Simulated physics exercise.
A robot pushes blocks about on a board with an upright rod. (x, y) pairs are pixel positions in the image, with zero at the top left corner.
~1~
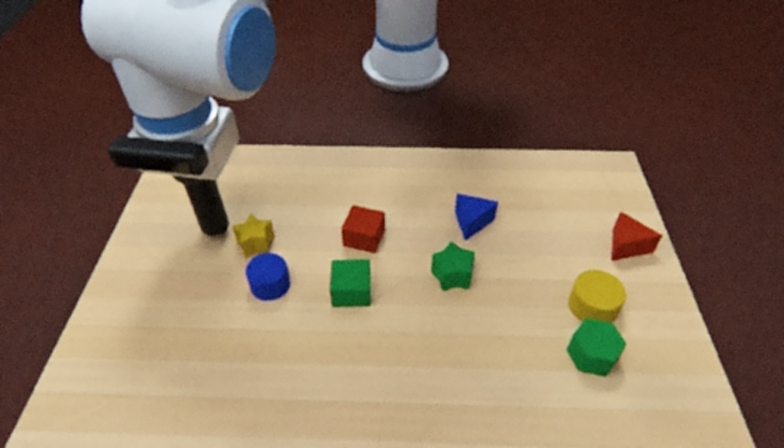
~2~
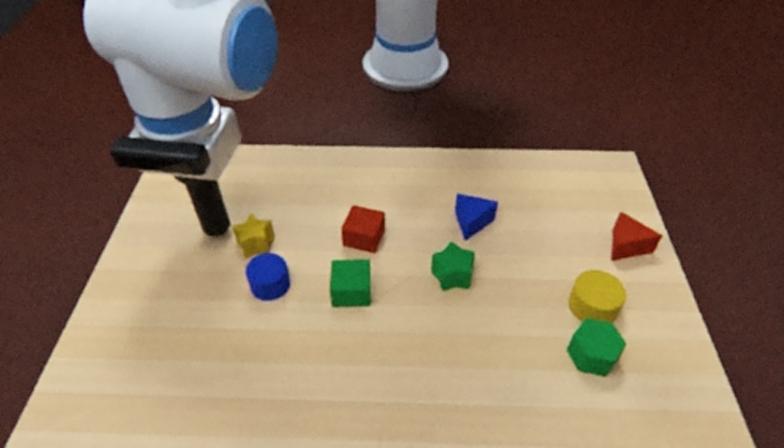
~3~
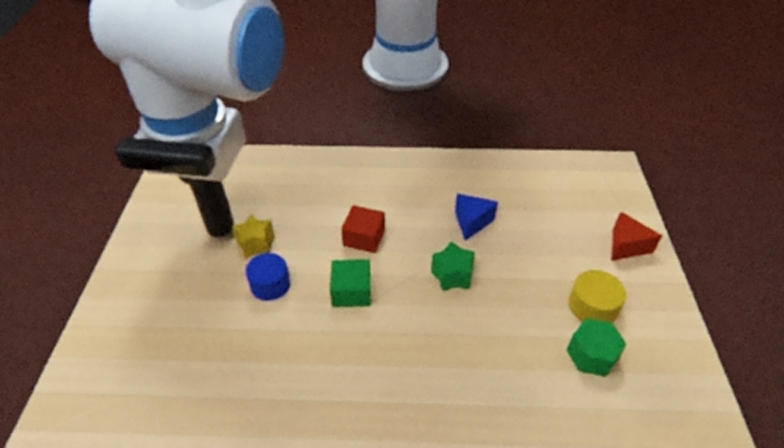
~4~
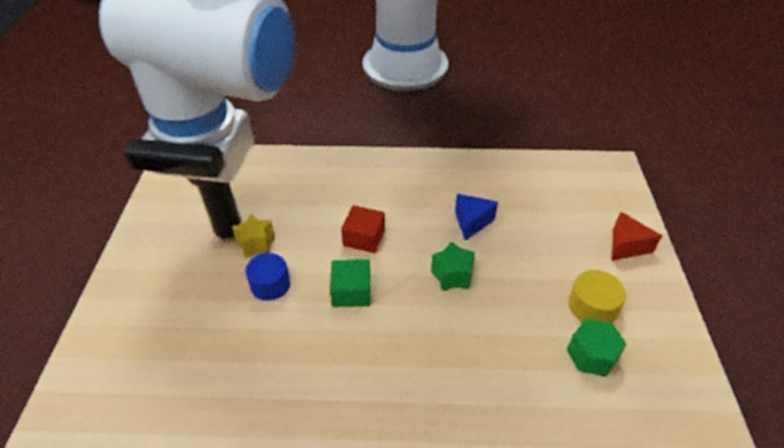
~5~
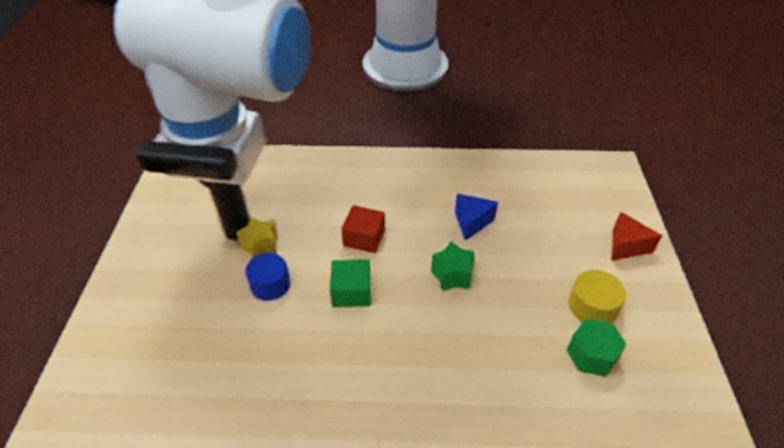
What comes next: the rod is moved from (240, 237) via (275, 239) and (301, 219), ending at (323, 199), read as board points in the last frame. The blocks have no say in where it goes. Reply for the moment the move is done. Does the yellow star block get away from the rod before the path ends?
Going by the path, yes.
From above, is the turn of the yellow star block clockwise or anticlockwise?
Seen from above, clockwise.
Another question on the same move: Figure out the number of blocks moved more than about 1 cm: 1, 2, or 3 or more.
Shifted over 1 cm: One.
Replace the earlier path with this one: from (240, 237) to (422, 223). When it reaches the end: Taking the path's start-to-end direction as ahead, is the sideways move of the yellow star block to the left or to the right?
Right-hand side.
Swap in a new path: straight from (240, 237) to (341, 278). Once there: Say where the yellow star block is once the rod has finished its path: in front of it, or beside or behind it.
The rod should keep driving it forward.
What follows on the original path. One third of the way, rod at (275, 231); yellow star block at (288, 236), turned 20° clockwise.
Two thirds of the way, rod at (300, 211); yellow star block at (291, 236), turned 30° clockwise.
At the end, rod at (322, 192); yellow star block at (291, 236), turned 30° clockwise; blue circle unmoved.
